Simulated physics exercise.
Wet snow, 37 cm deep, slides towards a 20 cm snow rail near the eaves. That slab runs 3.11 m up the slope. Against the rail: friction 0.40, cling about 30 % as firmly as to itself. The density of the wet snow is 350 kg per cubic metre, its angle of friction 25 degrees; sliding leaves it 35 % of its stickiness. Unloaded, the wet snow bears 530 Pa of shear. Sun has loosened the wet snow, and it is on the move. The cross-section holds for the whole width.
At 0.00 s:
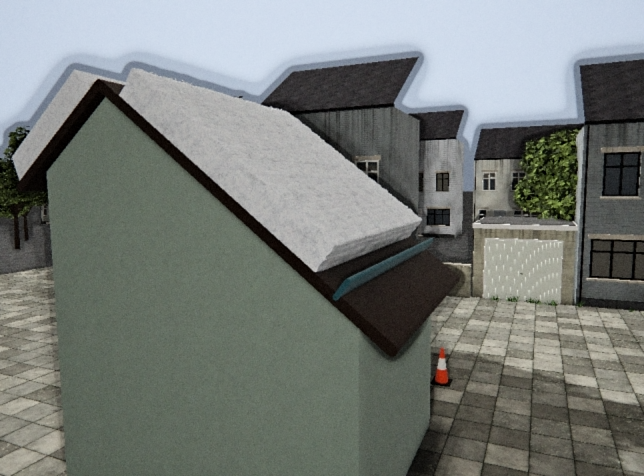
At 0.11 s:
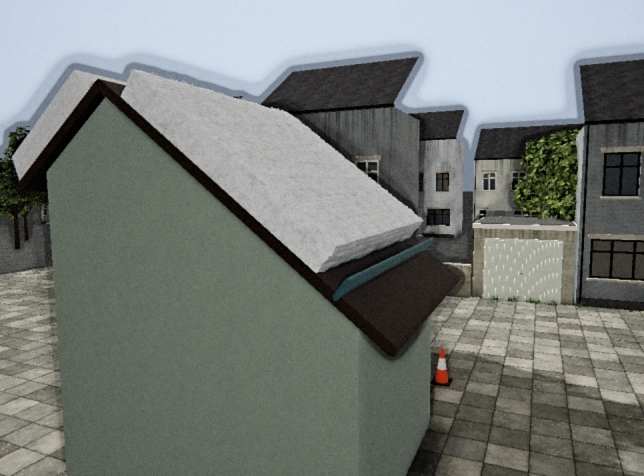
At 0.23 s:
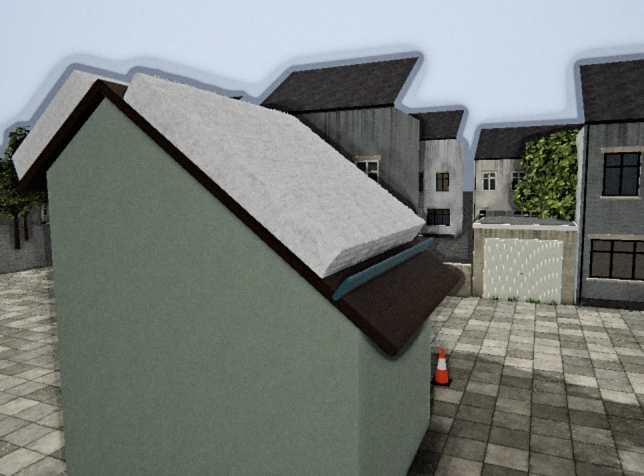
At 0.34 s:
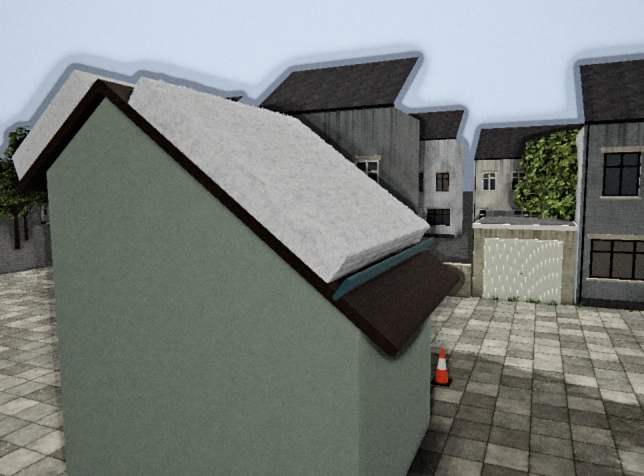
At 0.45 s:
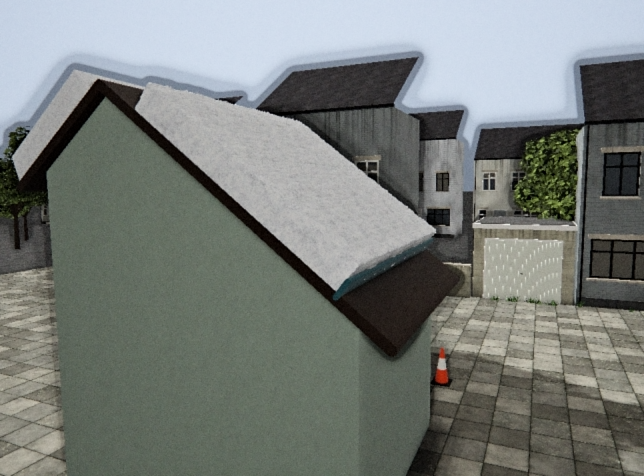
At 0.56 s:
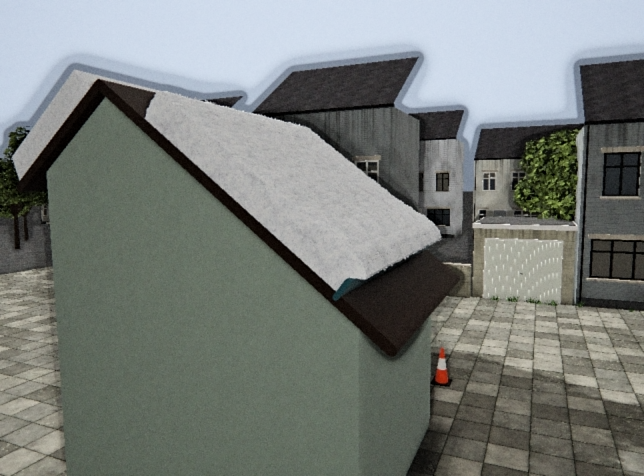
A thick white slab of snow slides slowly down the green building's dark roof, partly covering a blue rail.
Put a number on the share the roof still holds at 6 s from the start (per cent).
It comes to some 41 %.
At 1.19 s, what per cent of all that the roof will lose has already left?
About 20 %.
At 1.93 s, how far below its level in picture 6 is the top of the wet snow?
Some 1.0 m.
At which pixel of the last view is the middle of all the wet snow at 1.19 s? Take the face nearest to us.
Around (308, 240).
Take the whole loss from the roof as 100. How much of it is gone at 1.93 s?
About 70 %.
By 1.19 s, 90 % of the snow is on the roof.
By 1.93 s, 59 % of the snow is on the roof.
By 2.66 s, 46 % of the snow is on the roof.
By 3.40 s, 42 % of the snow is on the roof.
By 6.00 s, at the end, 41 % of the snow is on the roof.
